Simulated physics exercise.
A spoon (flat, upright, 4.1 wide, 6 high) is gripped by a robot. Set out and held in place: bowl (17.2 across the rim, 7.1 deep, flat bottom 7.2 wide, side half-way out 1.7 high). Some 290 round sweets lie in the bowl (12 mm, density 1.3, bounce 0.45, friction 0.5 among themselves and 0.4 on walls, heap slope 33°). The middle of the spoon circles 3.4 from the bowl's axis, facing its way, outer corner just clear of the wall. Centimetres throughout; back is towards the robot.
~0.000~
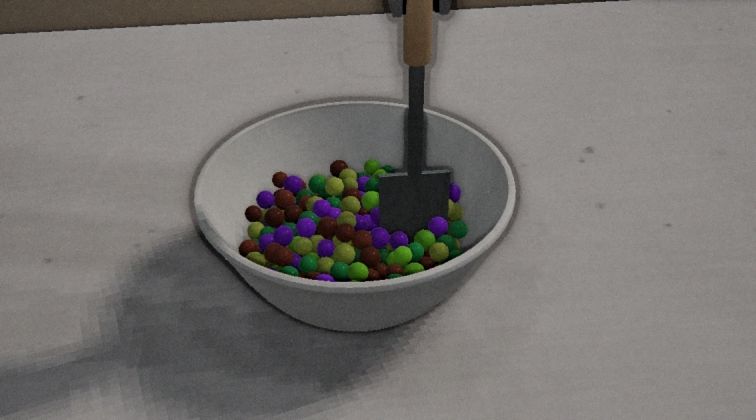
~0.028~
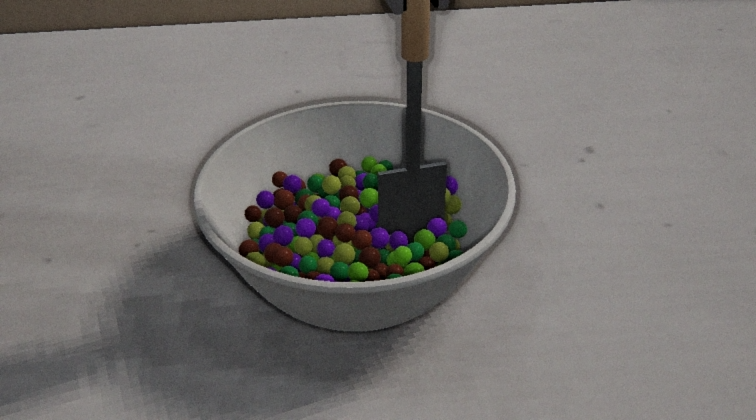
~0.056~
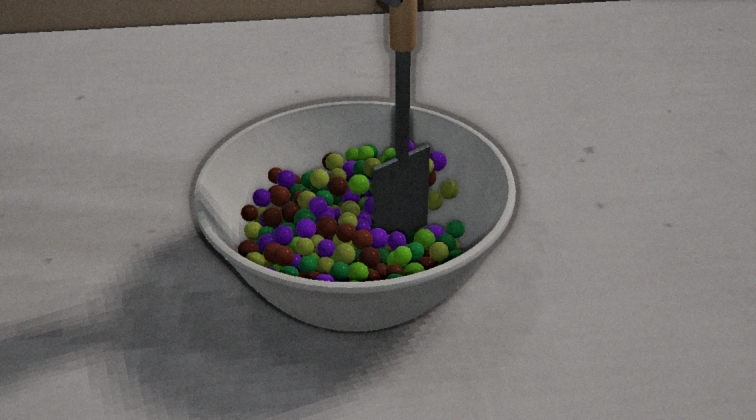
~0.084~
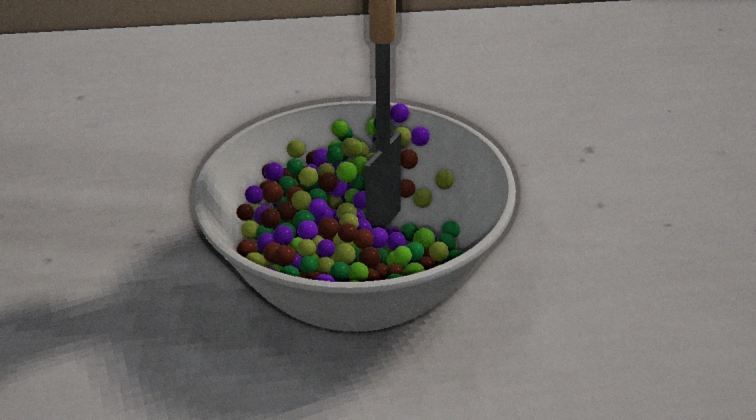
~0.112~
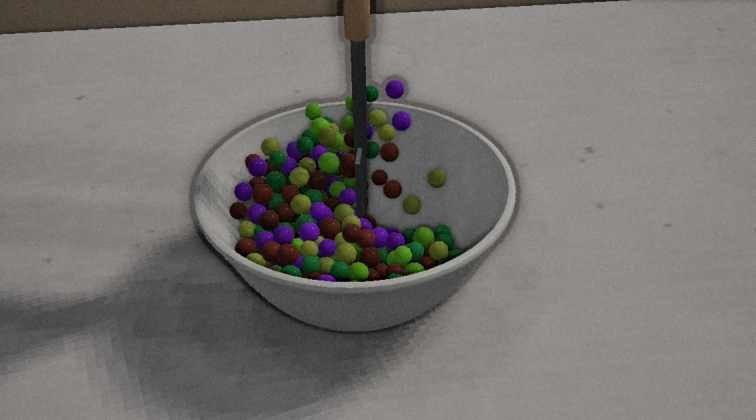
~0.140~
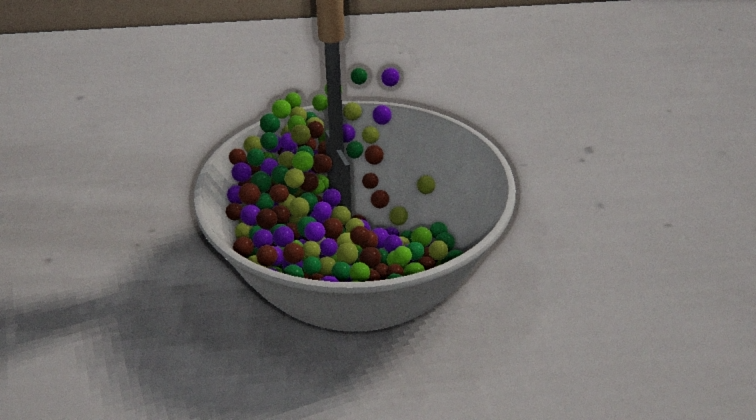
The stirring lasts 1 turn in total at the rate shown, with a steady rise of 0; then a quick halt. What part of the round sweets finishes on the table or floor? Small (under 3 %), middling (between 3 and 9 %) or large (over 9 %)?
A large share, over 9 %, ends on the table or floor.
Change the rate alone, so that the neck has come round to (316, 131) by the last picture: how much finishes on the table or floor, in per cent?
About 30 per cent.
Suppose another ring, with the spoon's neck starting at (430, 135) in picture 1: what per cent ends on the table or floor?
Some 20 per cent.
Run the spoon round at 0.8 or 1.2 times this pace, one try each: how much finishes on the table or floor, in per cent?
About 10 and 25 per cent.
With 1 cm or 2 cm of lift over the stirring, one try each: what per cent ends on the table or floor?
Some 15 and 15 per cent.
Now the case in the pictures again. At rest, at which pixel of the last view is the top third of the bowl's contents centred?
Around (406, 187).
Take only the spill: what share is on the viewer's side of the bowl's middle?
About 60 per cent.
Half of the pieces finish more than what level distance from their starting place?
Roughly 8 cm.
By 0.25 s, 199° round, highest piece 10 above the table; 275 in the bowl, 3 on the table or floor, 12 in flight or on the tool.
By 0.36 s, 295° round, highest piece 10 above the table; 253 in the bowl, 19 on the table or floor, 18 in flight or on the tool.
By 0.62 s, 0° round, highest piece 6 above the table; 235 in the bowl, 55 on the table or floor.
By 1.32 s, 0° round, highest piece 6 above the table; 235 in the bowl, 55 on the table or floor.
Final count, 235 in the bowl, 55 on the table or floor. That is 19 % on the table or floor.
